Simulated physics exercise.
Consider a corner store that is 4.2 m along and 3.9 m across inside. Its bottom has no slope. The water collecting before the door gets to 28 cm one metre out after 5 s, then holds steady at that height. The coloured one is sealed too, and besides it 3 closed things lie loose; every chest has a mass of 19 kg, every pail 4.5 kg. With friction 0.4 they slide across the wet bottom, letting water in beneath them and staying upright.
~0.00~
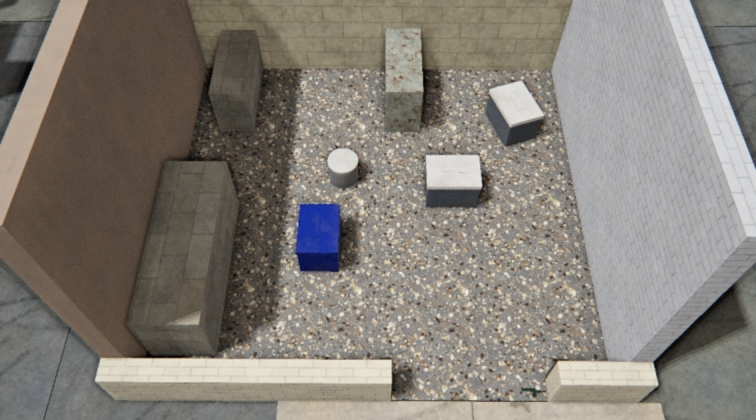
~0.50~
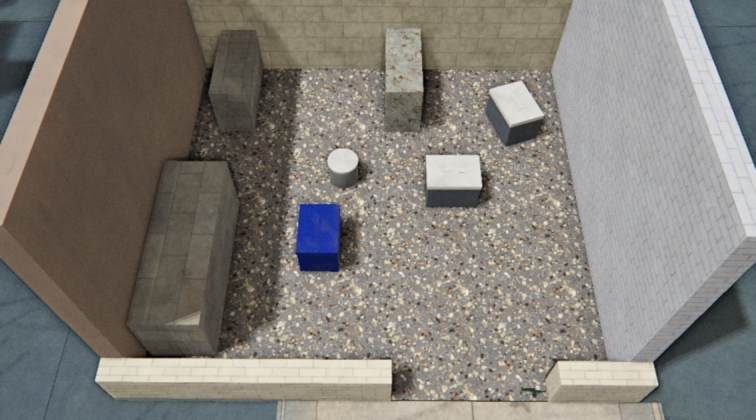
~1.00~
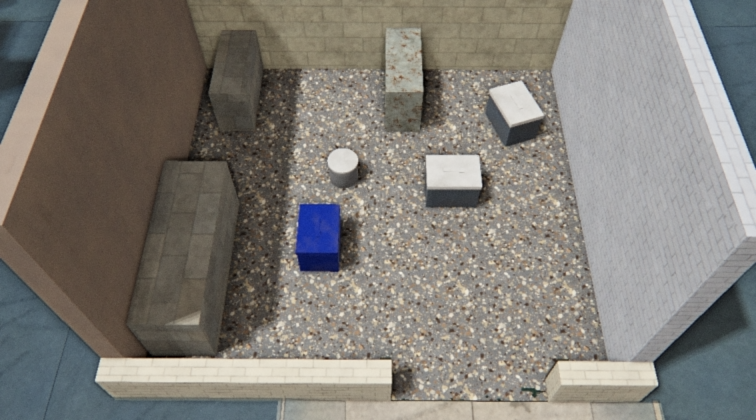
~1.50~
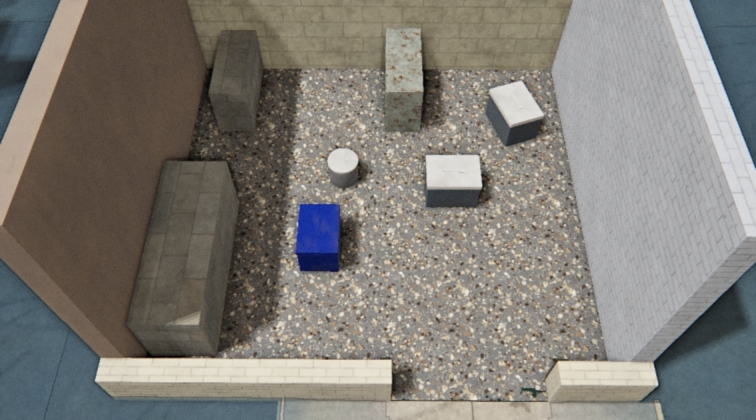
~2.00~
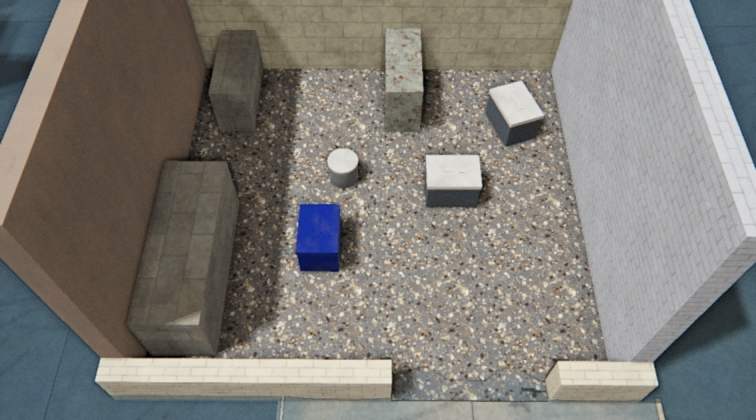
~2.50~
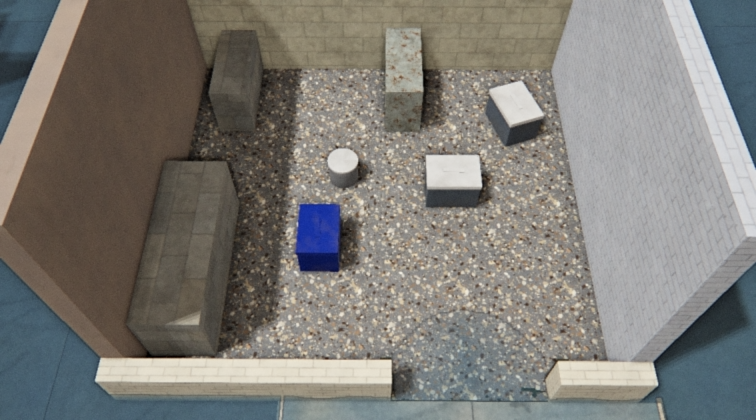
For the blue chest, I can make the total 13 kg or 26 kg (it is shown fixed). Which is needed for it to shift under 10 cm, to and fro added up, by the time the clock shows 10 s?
I reckon only the heavier ballast is ample.
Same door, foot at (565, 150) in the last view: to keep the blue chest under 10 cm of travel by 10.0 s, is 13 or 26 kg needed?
With that change, both options fail.
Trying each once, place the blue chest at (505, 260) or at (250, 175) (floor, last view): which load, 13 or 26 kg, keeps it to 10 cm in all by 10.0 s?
Try by try, no option works; no option works.
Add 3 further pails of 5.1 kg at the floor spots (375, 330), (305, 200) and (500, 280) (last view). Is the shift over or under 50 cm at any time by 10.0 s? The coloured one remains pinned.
Result, in order - falls shy; falls shy; exceeds it.
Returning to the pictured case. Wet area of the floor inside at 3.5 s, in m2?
Roughly 3.0 m2 of it is wet.
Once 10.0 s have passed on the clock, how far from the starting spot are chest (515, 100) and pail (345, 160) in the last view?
Net displacement, in order: 80 cm; 140 cm.
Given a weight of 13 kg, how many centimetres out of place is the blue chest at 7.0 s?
Shift: Roughly 30 cm.
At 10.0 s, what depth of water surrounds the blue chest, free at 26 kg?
About 8 cm.
After 3.5 s the blue chest would be 0 cm from its start with 13 kg and 0 cm from its start with 26 kg; 0 cm of water round it then.
After 4.5 s the blue chest would be 0 cm from its start with 13 kg and 0 cm from its start with 26 kg; 3 cm of water round it then.
After 7.0 s the blue chest would be 33 cm from its start with 13 kg and 0 cm from its start with 26 kg; 5 cm of water round it then.
After 10.0 s the blue chest would be 57 cm from its start with 13 kg and 0 cm from its start with 26 kg; 8 cm of water round it then.
